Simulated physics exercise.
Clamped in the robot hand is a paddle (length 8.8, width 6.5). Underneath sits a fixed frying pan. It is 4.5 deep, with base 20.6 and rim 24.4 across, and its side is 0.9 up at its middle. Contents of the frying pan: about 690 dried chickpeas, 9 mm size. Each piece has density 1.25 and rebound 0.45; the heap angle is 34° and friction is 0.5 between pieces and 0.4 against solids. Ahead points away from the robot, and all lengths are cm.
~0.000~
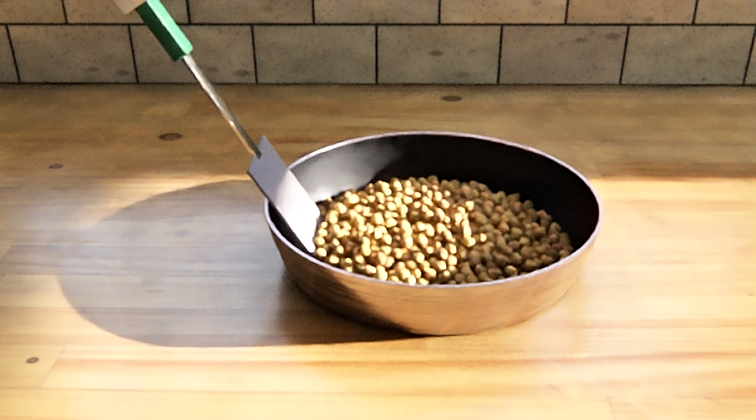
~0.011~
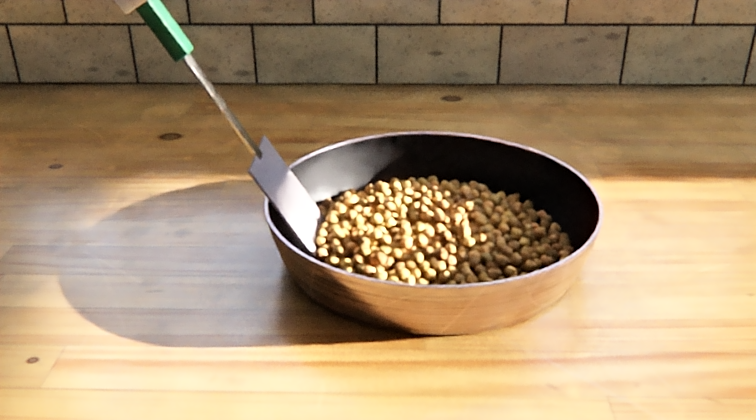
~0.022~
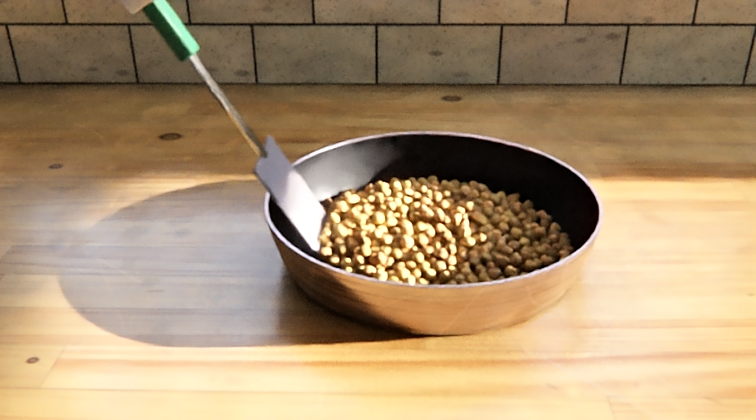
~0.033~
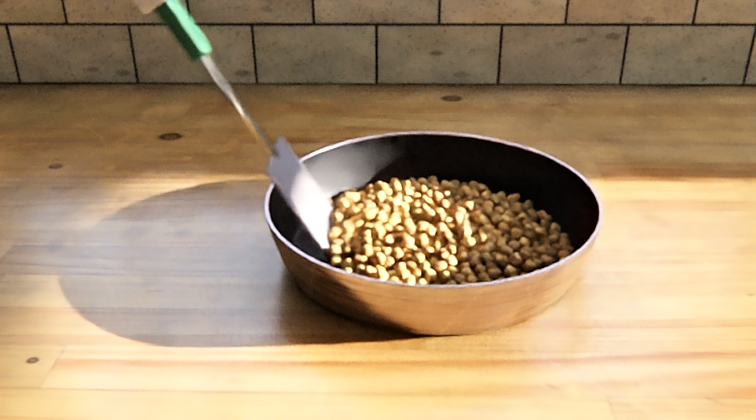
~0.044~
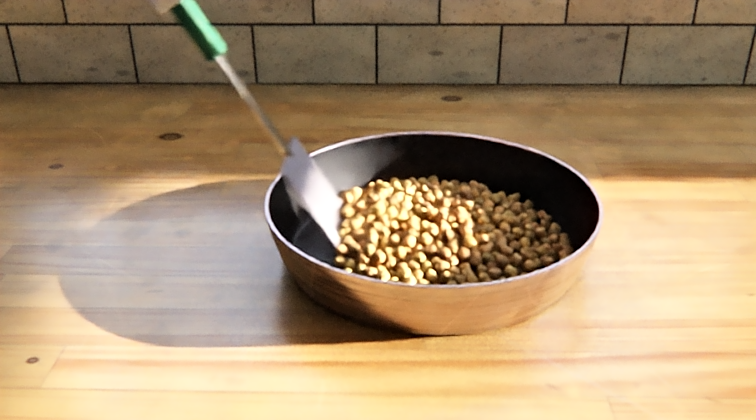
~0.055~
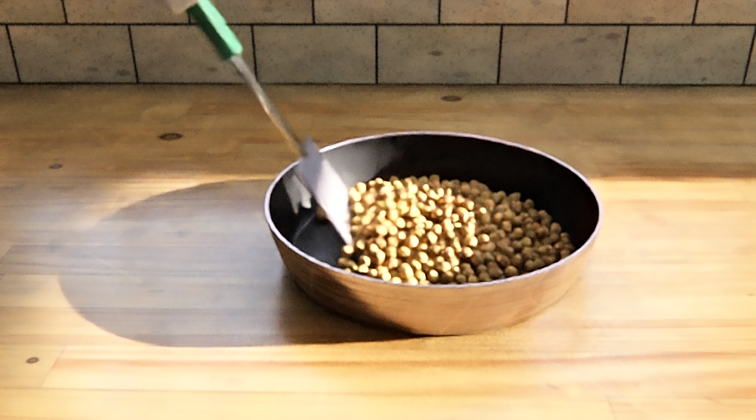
In a dark frying pan, a green-handled paddle pushes through the chickpeas toward the right.
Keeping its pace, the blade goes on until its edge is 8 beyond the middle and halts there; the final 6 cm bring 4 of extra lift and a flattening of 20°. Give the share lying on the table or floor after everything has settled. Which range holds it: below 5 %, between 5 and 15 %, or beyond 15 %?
The range between 5 and 15 %.
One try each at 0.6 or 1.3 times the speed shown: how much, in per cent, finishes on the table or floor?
First try around 0 %, second try around 10 %.
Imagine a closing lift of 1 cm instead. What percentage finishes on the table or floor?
It comes to near 0 percent.
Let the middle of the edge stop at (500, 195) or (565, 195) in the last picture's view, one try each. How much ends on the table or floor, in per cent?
Close to 5 and close to 10 per cent, respectively.
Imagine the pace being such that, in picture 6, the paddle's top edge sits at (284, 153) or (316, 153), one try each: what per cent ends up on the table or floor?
Estimates: About 0 %, about 10 %.
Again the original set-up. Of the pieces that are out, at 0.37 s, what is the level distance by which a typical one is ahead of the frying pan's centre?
About 22 cm.
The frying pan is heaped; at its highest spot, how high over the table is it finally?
Roughly 4.0 centimetres.
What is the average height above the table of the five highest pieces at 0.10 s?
Height: Approx. 5 cm.
By 0.10 s, sloping 59°, highest piece 6 above the table; 686 in the frying pan.
By 0.15 s, sloping 53°, highest piece 7 above the table; 686 in the frying pan.
By 0.37 s, sloping 39°, highest piece 5 above the table; 638 in the frying pan, 45 on the table or floor, 3 on the blade or in flight.
By 1.42 s, sloping 39°, highest piece 4 above the table; 638 in the frying pan, 48 on the table or floor.
Final count, 638 in the frying pan, 48 on the table or floor. That is 7 % on the table or floor.
